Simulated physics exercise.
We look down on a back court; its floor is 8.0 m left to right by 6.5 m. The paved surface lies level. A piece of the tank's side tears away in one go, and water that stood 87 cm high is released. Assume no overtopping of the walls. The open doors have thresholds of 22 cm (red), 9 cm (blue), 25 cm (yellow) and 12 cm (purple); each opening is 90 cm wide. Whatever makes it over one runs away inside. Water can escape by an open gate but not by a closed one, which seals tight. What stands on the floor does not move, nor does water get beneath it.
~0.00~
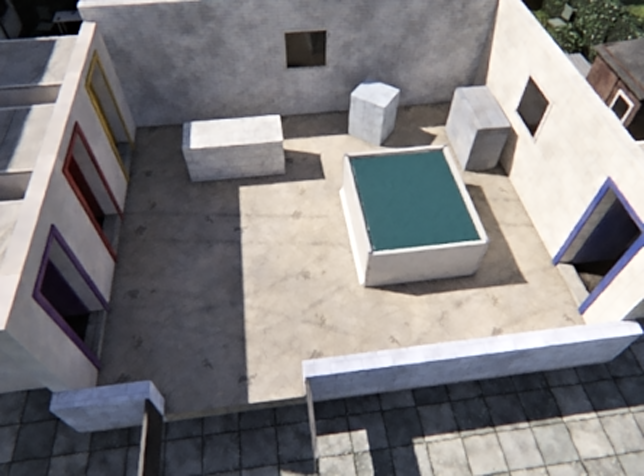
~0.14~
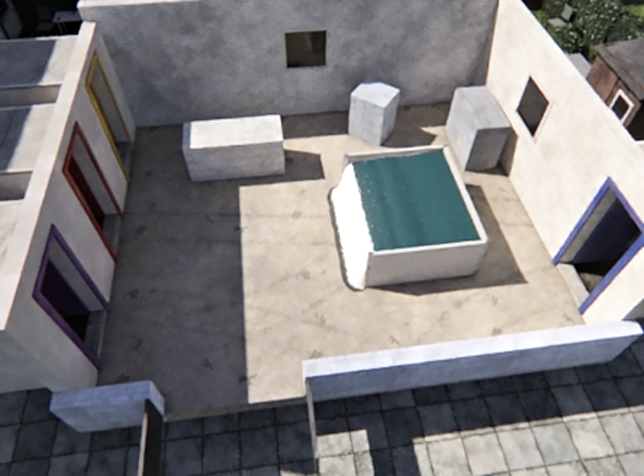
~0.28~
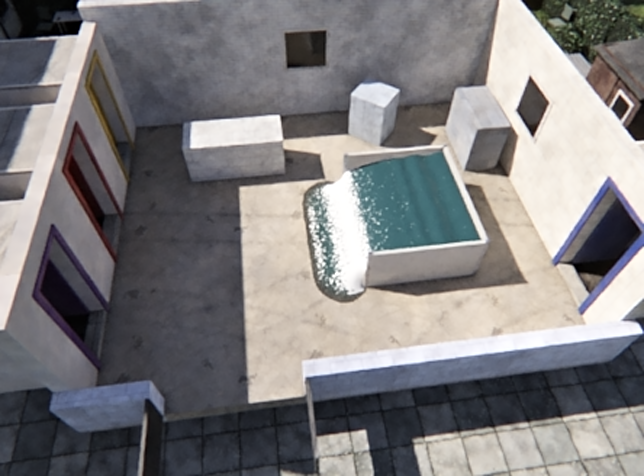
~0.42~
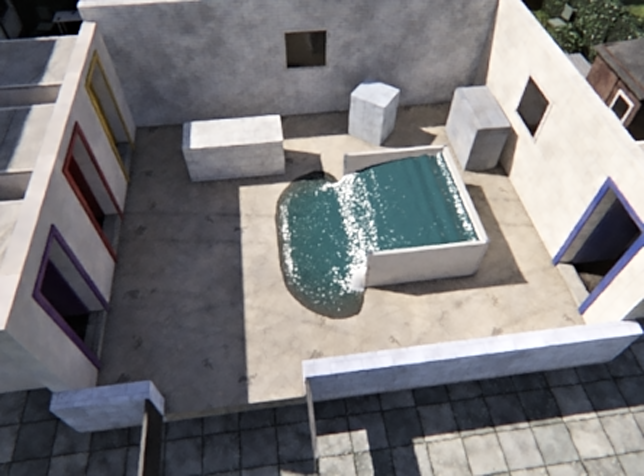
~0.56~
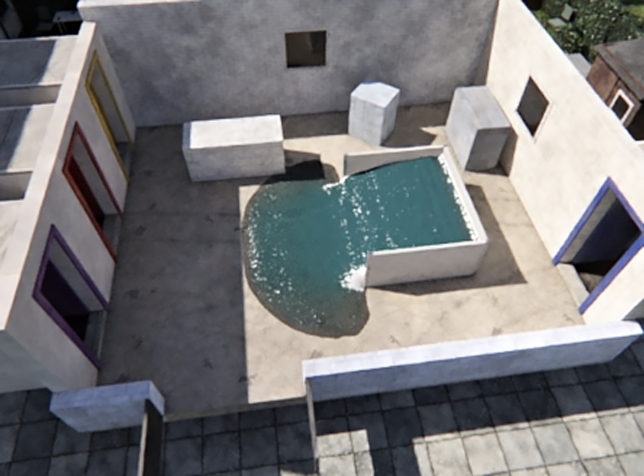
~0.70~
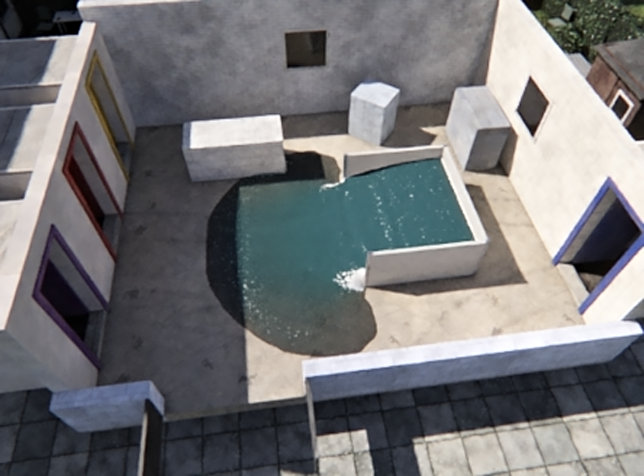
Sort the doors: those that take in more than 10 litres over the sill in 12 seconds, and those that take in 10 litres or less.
Sorted: The red door takes in more; the blue door takes in 10 litres or less; the yellow door takes in 10 litres or less; the purple door takes in more.
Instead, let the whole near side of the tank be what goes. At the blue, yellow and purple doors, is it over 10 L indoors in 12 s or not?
Blue beyond, yellow short, purple beyond.
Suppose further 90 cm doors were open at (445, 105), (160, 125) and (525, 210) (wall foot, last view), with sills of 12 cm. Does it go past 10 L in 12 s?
Result in order - not enough, more than that, not enough.
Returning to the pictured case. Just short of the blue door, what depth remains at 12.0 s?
I'd put it near 8.0 cm.
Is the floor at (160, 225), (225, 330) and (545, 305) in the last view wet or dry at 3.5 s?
Listed in turn: Swamped / swamped / spared so far.
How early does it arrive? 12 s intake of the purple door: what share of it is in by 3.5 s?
75 per cent, roughly.
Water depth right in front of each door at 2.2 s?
Centimetres: Red 41 / blue 0 / yellow 18 / purple 31.
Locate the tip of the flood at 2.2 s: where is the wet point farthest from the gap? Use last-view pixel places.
I'd mark it close to (137, 127).
After 1.4 s water covers 45 % of the floor and is deepest (42 cm) near (118, 252); red door 37 cm at the sill, 13 L in, blue door not reached, yellow door not reached, purple door 17 cm at the sill, 1 L in.
After 2.2 s water covers 50 % of the floor and is deepest (46 cm) near (125, 202); red door 41 cm at the sill, 87 L in, blue door not reached, yellow door 18 cm at the sill, 0 L in, purple door 31 cm at the sill, 57 L in.
After 3.5 s water covers 55 % of the floor and is deepest (33 cm) near (136, 132); red door 24 cm at the sill, 160 L in, blue door not reached, yellow door 17 cm at the sill, 0 L in, purple door 26 cm at the sill, 165 L in.
After 7.0 s water covers 85 % of the floor and is deepest (16 cm) near (356, 124); red door 9 cm at the sill, 164 L in, blue door not reached, yellow door 10 cm at the sill, 0 L in, purple door 10 cm at the sill, 220 L in.
After 12.0 s water covers 100 % of the floor and is deepest (10 cm) near (471, 254); red door 5 cm at the sill, 164 L in, blue door 8 cm at the sill, 0 L in, yellow door 5 cm at the sill, 0 L in, purple door 5 cm at the sill, 221 L in.
